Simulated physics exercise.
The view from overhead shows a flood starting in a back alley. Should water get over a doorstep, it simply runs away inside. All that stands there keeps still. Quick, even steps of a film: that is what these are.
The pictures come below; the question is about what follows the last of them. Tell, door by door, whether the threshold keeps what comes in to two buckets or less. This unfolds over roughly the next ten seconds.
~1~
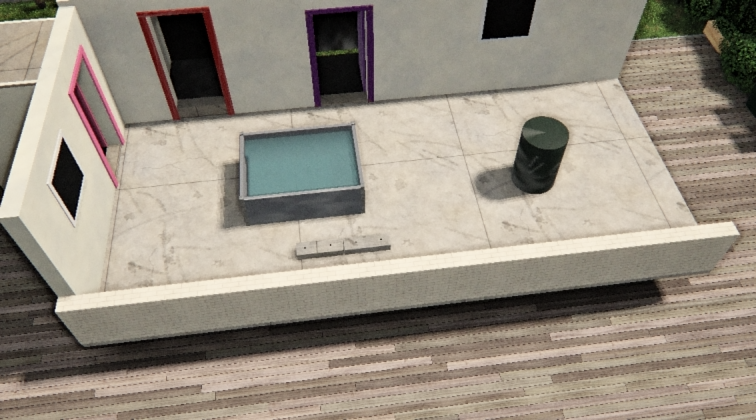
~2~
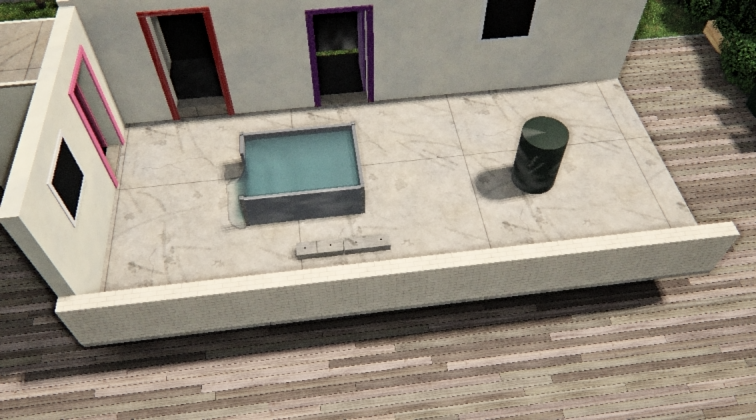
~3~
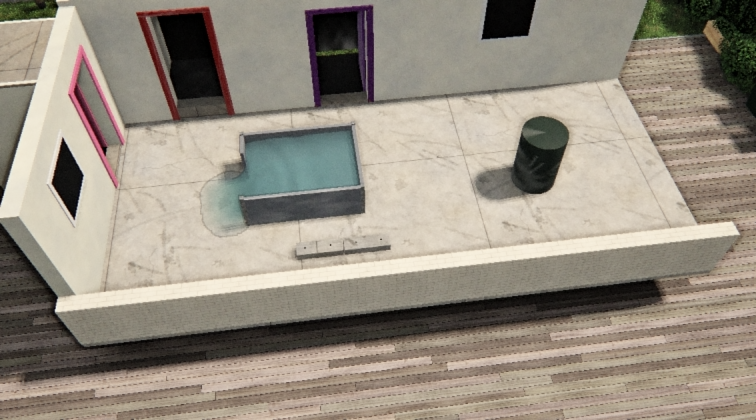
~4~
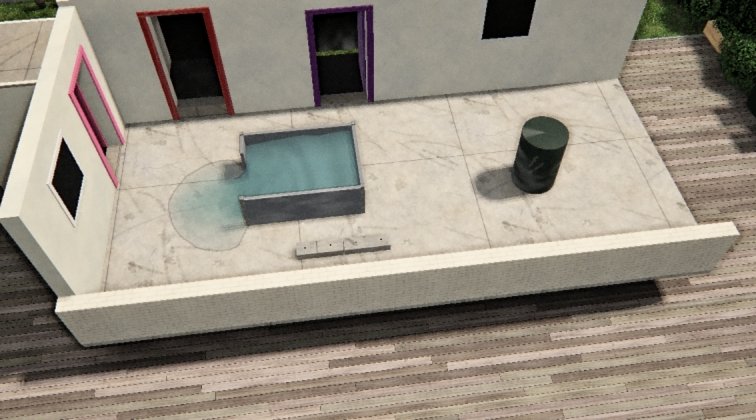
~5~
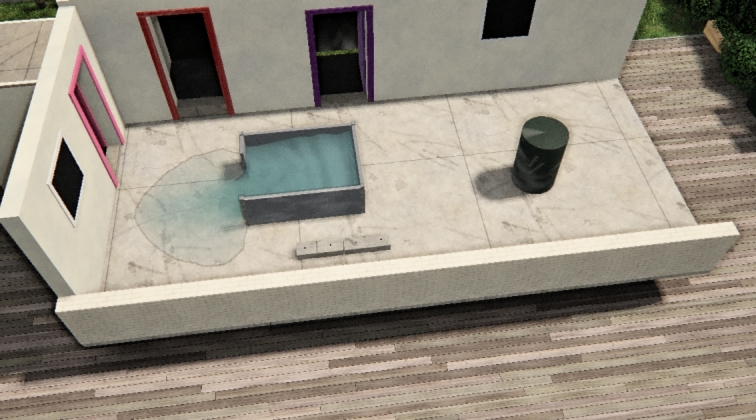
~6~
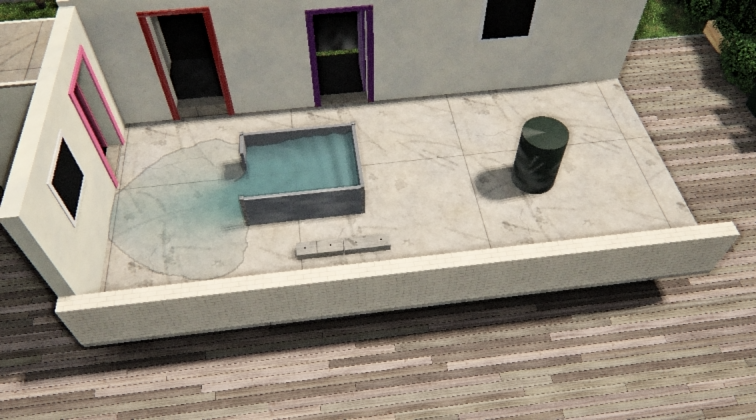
Red door: Two buckets or less. Purple door: Two buckets or less. Pink door: More than two buckets.
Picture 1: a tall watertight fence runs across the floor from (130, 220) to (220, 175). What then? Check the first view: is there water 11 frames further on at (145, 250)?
Submerged.
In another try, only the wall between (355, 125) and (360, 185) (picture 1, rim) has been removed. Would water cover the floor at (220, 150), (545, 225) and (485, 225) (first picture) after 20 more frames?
Bone-dry, submerged, submerged.
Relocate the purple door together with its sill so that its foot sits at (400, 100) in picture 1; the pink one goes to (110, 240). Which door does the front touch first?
The flood hits the pink one before any other door.
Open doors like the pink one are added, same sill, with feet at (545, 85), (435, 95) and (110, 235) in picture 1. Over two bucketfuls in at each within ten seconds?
Lab note, doors in listed order: Under the limit, under the limit, over the limit.
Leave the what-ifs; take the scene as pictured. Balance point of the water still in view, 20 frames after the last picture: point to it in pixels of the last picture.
Centre: Close to (213, 211).
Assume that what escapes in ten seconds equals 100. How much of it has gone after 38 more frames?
By then, close to 65 % of it.
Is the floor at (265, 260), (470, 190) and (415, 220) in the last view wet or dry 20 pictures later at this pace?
Taking them as listed, they are waterlogged, spared and spared.
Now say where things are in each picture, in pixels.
In the first frame, still water in the tank at (300, 163).
In the second frame, the front is at a hidden place, out from the gap at (248, 192).
In the third frame, water pours out at (248, 193) and has run to (212, 183).
In the fourth frame, water pours out at (248, 194) and has run to (176, 197).
In the fifth frame, water pours out at (248, 194) and has run to (141, 220).
In the sixth frame, water pours out at (248, 194) and has run to (110, 232).
A moment on, water covers 20 % of the floor; the red door not reached, the purple door not reached, the pink door under two buckets in.
Next, water covers 20 % of the floor; the red door wet at the sill, nothing in, the purple door not reached, the pink door over two buckets in.
Then, water covers 30 % of the floor; the red door wet at the sill, nothing in, the purple door not reached, the pink door over two buckets in.
Later, water covers 60 % of the floor; the red door wet at the sill, nothing in, the purple door wet at the sill, nothing in, the pink door far over two buckets in.
In the end, water covers 85 % of the floor; the red door wet at the sill, nothing in, the purple door wet at the sill, nothing in, the pink door far over two buckets in.
